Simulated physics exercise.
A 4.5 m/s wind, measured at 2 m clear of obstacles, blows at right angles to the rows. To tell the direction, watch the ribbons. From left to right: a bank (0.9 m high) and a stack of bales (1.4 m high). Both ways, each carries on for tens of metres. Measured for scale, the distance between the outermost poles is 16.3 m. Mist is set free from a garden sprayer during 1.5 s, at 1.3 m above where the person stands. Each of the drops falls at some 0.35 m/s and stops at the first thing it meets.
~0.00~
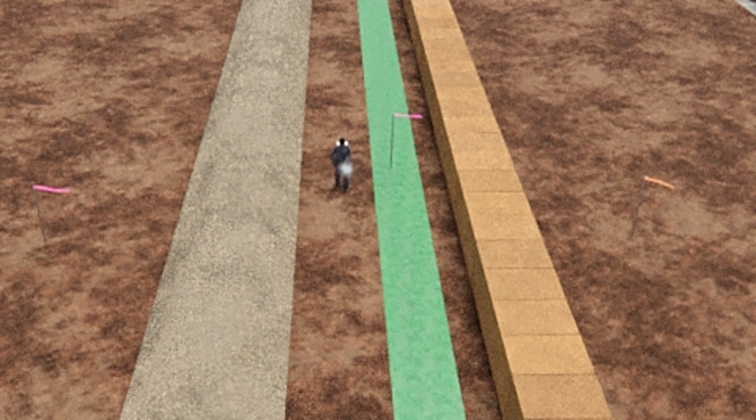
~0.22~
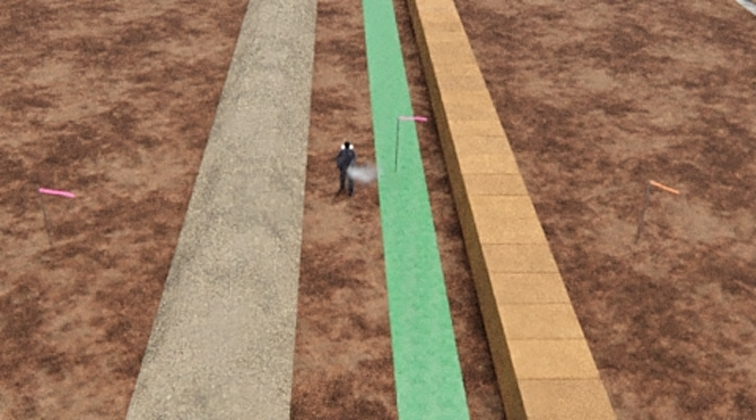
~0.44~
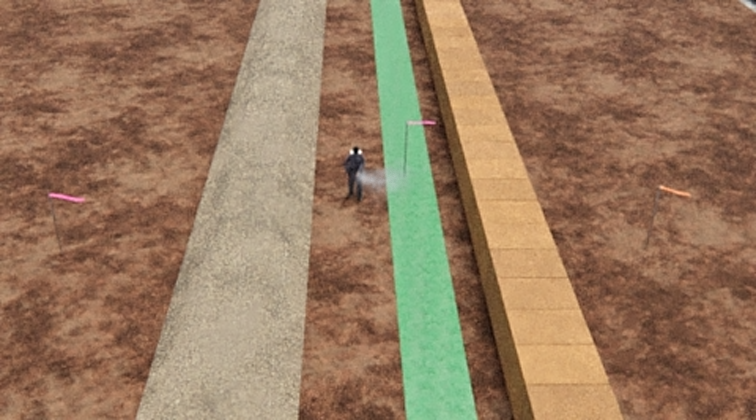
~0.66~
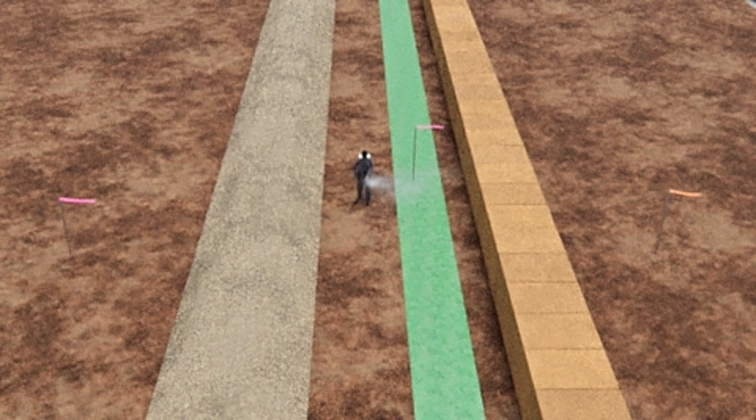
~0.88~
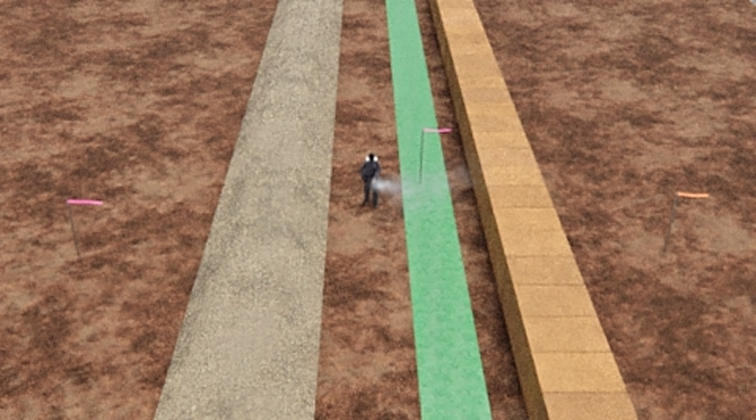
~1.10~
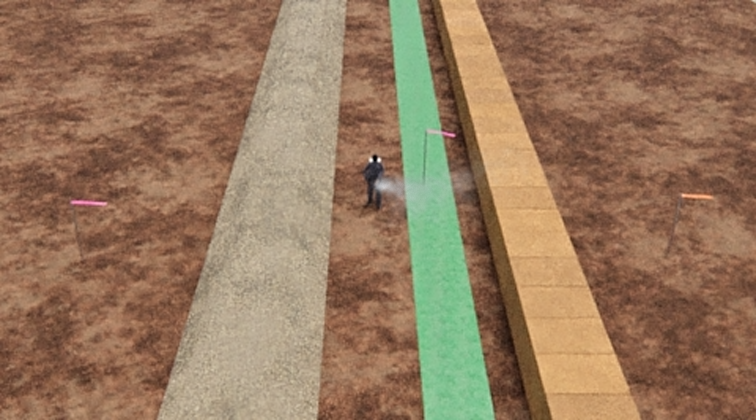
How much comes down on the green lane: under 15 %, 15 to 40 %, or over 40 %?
The share landing there is from 15 to 40 %.
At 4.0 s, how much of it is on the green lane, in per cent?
Share: Around 20 percent.
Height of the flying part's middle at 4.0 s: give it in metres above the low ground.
The middle sits around 1.2 m above the low ground.
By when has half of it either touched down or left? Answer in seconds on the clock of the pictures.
About 3.8 seconds.
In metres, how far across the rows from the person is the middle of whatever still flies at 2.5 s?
2.5 m.
After 2.5 s, 25 % is no longer flying here, and 7 % lies on the green lane; the middle of what still flies is 1.1 m above the low ground, near (471, 191).
After 4.0 s, 54 % is no longer flying here, and 18 % lies on the green lane; the middle of what still flies is 1.3 m above the low ground, near (653, 186).
After 8.0 s, 81 % is no longer flying here, and 22 % lies on the green lane.
After 20.0 s, 100 % is no longer flying here, and 22 % lies on the green lane.
After 45.0 s, 100 % is no longer flying here, and 22 % lies on the green lane.
